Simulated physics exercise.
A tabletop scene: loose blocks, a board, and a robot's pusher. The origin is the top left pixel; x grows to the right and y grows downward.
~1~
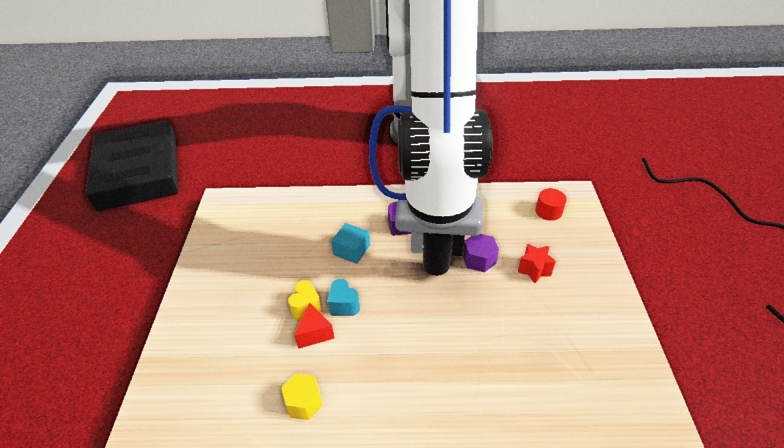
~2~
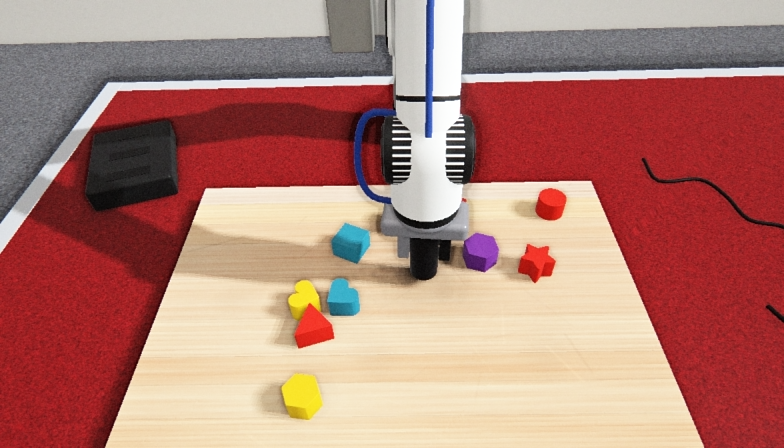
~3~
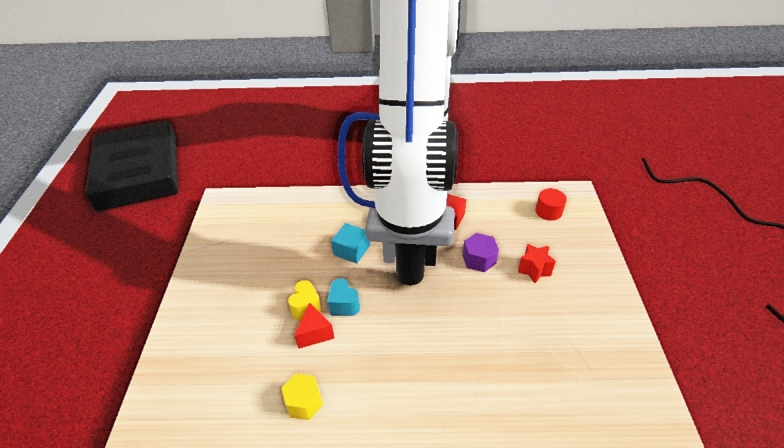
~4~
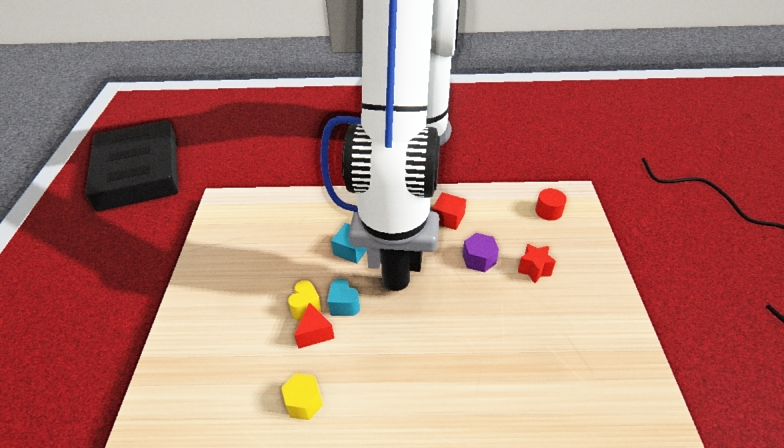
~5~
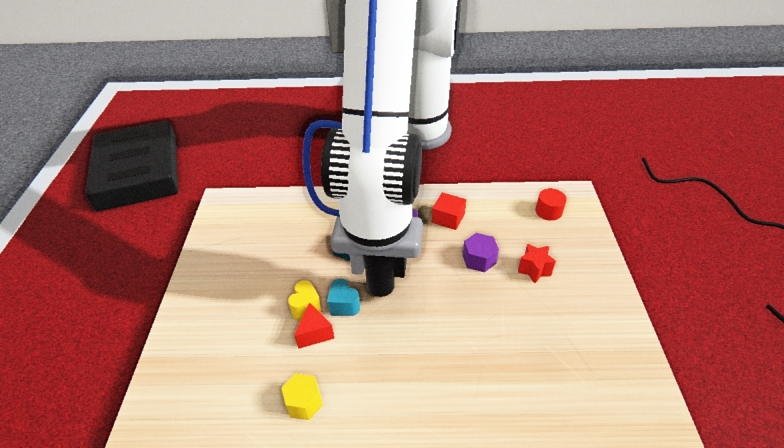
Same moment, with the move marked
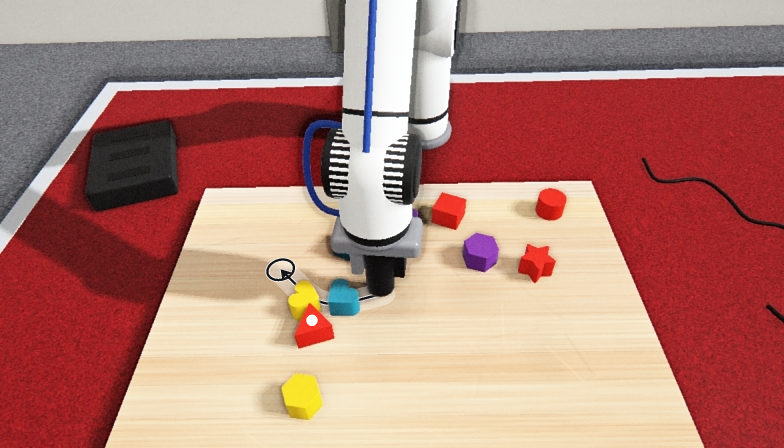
A white robot arm with a dark pusher tip stands over a pale wooden tabletop on red carpet, seen from a fixed, raised front view. Yellow, turquoise and red blocks lie to the left, with purple and red ones to the right. The arm glides a short way left and slightly nearer, uncovering a red block behind it and covering a turquoise one, while the blocks stay still.
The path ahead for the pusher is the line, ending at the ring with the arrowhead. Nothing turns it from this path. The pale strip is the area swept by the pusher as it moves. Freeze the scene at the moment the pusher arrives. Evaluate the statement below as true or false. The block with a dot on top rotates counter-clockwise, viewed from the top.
Answer: True.
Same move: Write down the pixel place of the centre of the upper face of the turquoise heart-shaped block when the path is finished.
(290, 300)
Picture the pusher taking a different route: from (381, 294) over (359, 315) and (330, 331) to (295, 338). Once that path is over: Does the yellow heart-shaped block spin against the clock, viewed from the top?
Yes, that is how it ends up.
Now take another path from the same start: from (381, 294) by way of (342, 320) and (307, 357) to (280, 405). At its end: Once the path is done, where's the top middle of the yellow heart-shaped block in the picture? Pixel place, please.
Near (289, 288).
Path on the board, from (381, 294) by way of (340, 304) and (304, 292) to (281, 270); the dot is on the red three-sided block.
The first path, step by step. One third of the way, pusher at (339, 297); yellow heart-shaped block at (290, 293), turned 40° clockwise; red three-sided block at (307, 322), turned 30° anticlockwise; turquoise heart-shaped block at (312, 299).
Two thirds of the way, pusher at (303, 285); yellow heart-shaped block at (263, 293), turned 45° clockwise; red three-sided block at (306, 323), turned 40° anticlockwise; turquoise heart-shaped block at (288, 299), turned 15° anticlockwise.
At the end, pusher at (279, 262); yellow heart-shaped block at (263, 293), turned 45° clockwise; red three-sided block at (306, 323), turned 40° anticlockwise; turquoise heart-shaped block at (288, 299), turned 15° anticlockwise; turquoise square in place.
